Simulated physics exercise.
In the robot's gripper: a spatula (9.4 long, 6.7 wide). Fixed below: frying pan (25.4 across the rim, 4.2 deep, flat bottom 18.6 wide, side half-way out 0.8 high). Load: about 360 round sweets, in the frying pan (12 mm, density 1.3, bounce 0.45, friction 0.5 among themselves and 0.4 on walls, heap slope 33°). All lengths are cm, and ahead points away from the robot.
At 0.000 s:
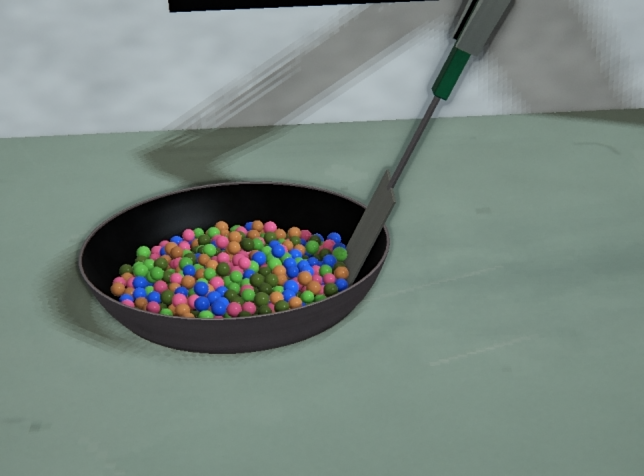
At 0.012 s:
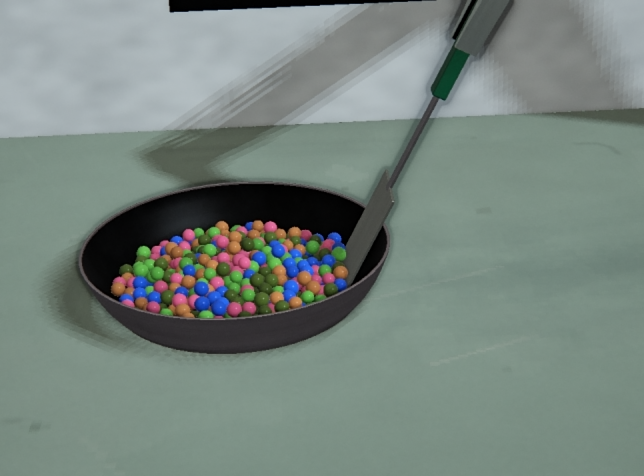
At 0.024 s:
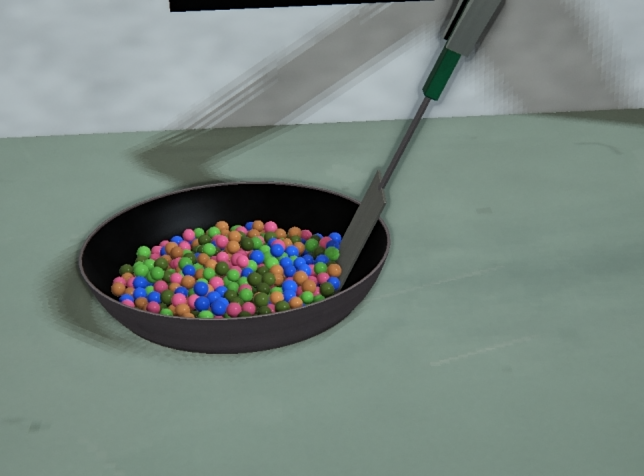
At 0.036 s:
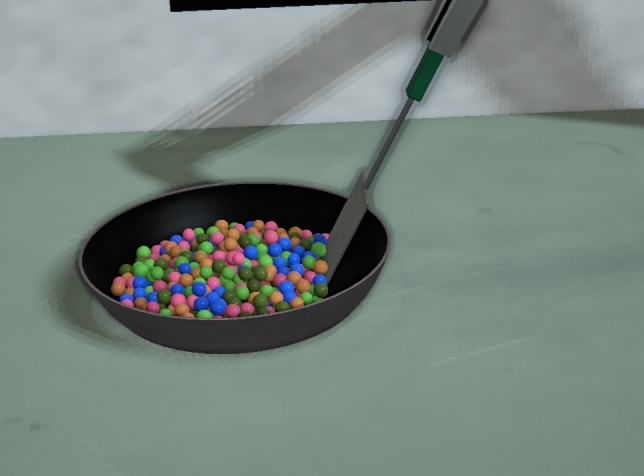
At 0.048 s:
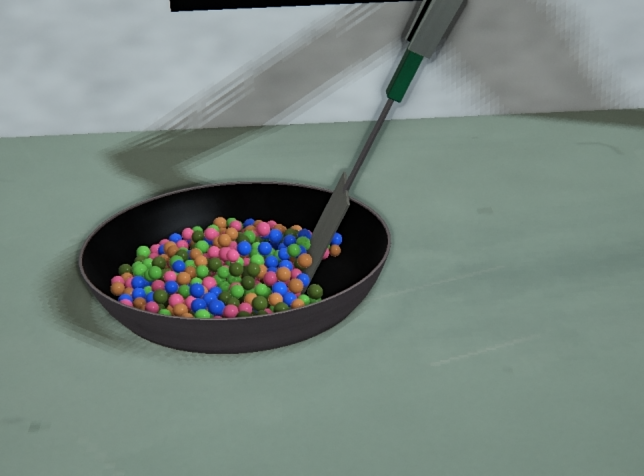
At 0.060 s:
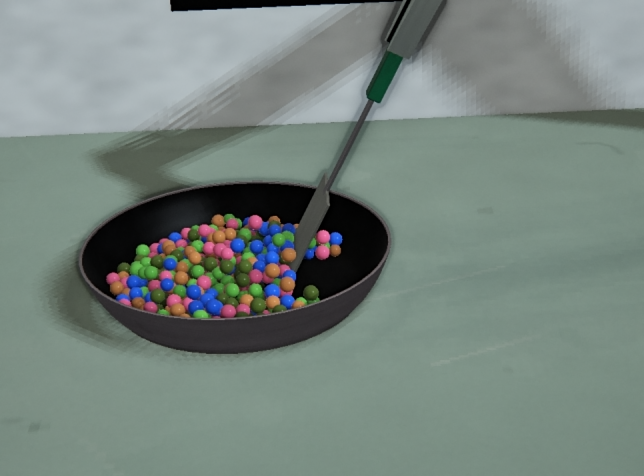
A spatula held in a robot's gripper rests almost still inside the right edge of a dark frying pan heaped with small round sweets in several colours. It then slides left through the pan, pushing the nearby sweets leftward, while a few are left behind on its right side.
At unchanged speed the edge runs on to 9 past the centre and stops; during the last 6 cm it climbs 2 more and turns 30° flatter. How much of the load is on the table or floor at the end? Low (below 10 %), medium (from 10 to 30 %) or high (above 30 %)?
A medium share, from 10 to 30 %, ends on the table or floor.
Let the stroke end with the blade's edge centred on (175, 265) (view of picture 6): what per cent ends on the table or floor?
Some 5 per cent.
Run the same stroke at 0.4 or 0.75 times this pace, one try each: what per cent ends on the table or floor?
Some 0 and 15 per cent.
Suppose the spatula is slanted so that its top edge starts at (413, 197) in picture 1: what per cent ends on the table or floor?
Some 15 per cent.
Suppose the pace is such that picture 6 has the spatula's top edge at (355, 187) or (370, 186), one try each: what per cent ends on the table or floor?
Some 10 and 0 per cent.
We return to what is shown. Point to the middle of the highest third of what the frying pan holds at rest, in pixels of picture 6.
At about (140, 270).
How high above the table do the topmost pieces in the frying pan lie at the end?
Some 4.5 cm.
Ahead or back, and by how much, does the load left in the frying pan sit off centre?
Some 3.5 cm ahead.
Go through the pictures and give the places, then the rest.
The first frame shows spatula top edge at (391, 185), sloping 63°; upper third of the load around (245, 269), from x 120 to 340, top at y 225; 355 in the frying pan.
The second frame shows spatula top edge at (390, 185), sloping 63°; upper third of the load around (245, 269), from x 120 to 340, top at y 225.
The third frame shows spatula top edge at (382, 186), sloping 63°; upper third of the load around (247, 267), from x 120 to 340, top at y 225.
The fourth frame shows spatula top edge at (366, 187), sloping 63°; upper third of the load around (245, 265), from x 120 to 340, top at y 225.
The fifth frame shows spatula top edge at (347, 188), sloping 63°; upper third of the load around (246, 261), from x 120 to 340, top at y 225.
The sixth frame shows spatula top edge at (327, 188), sloping 63°; upper third of the load around (240, 259), from x 115 to 340, top at y 220; 355 in the frying pan.
By 0.09 s, sloping 63°, highest piece 7 above the table; 355 in the frying pan.
By 0.12 s, sloping 56°, highest piece 8 above the table; 355 in the frying pan.
By 0.33 s, sloping 33°, highest piece 12 above the table; 289 in the frying pan, 42 on the table or floor, 24 on the blade or in flight.
By 1.38 s, sloping 33°, highest piece 4 above the table; 288 in the frying pan, 67 on the table or floor.
Final count, 288 in the frying pan, 67 on the table or floor. That is 19 % on the table or floor.
